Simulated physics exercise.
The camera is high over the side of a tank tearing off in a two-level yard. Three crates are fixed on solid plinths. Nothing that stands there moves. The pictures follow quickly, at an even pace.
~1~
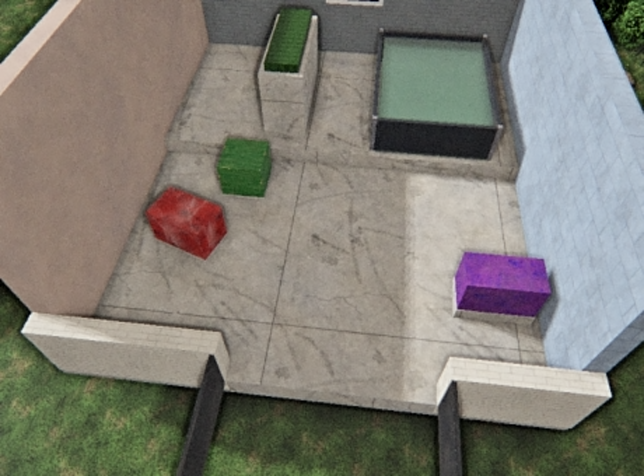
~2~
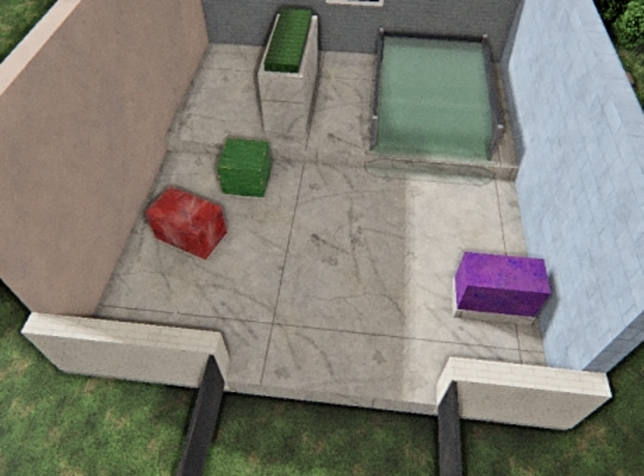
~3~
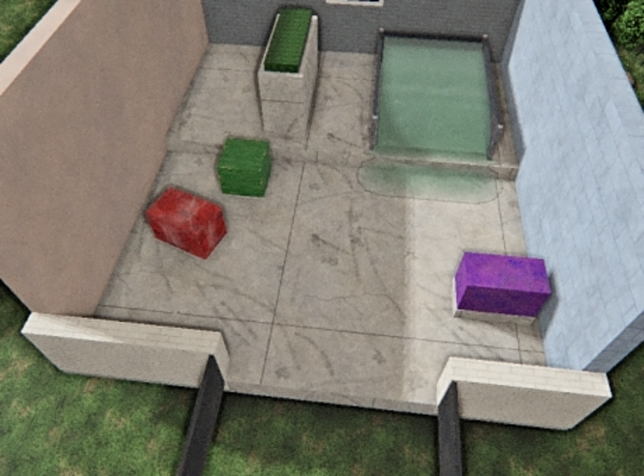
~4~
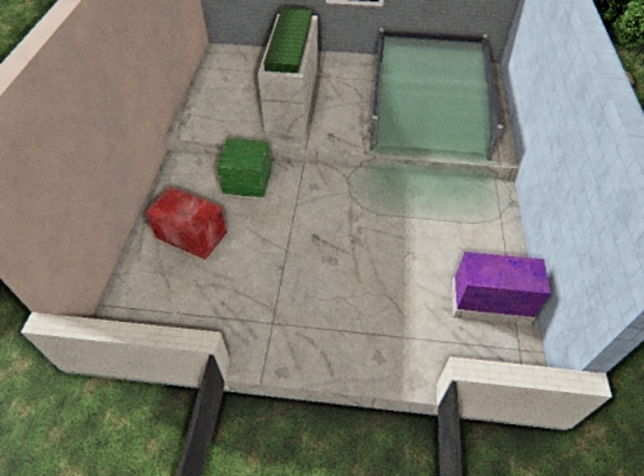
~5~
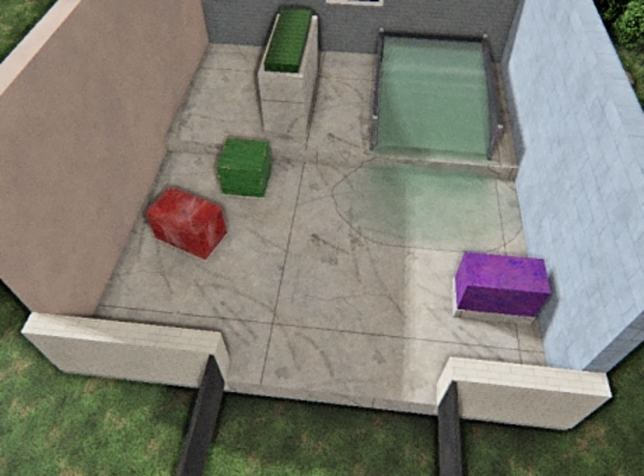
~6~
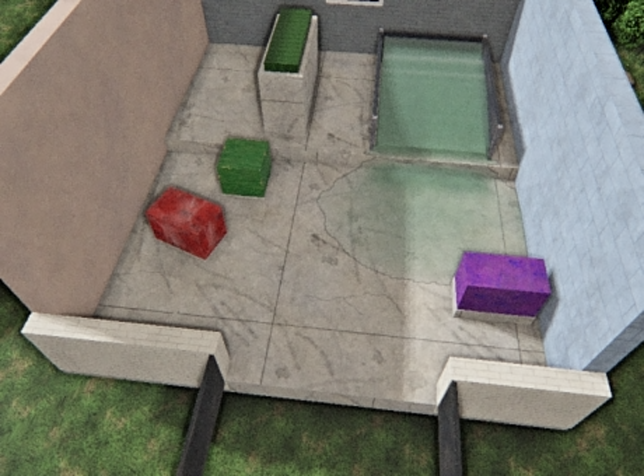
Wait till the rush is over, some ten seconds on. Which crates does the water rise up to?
One by one: The purple crate is wetted; the green crate is wetted; the red crate is wetted.
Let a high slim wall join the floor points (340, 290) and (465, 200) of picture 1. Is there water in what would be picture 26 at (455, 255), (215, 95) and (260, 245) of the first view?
In that order: Flooded, clear, awash.
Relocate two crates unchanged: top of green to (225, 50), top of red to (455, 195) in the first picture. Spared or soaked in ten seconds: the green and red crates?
The green crate escapes it; the red crate is soaked.
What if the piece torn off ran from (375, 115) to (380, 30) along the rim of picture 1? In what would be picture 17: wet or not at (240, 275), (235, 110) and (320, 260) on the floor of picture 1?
In that order: Covered, no water, under water.
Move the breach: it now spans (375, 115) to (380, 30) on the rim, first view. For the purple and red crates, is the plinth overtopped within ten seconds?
One by one: The purple crate keeps dry, the red crate takes water.
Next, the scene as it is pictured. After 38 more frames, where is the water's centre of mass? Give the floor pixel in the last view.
I would point to (366, 224).
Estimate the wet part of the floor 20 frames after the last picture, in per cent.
Some 50 per cent.
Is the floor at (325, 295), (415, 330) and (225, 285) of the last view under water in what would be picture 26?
As listed: Awash, flooded, awash.
A moment on, water covers 35 % of the floor; the purple crate water round its plinth, the green crate not reached, the red crate not reached.
Next, water covers 45 % of the floor; the purple crate water round its plinth, the green crate water round its plinth, the red crate water round its plinth.
Then, water covers 50 % of the floor; the purple crate water round its plinth, the green crate water round its plinth, the red crate water round its plinth.
Later, water covers 60 % of the floor; the purple crate water round its plinth, the green crate water round its plinth, the red crate water round its plinth.
In the end, water covers 70 % of the floor; the purple crate was topped, the green crate was topped, the red crate was topped.
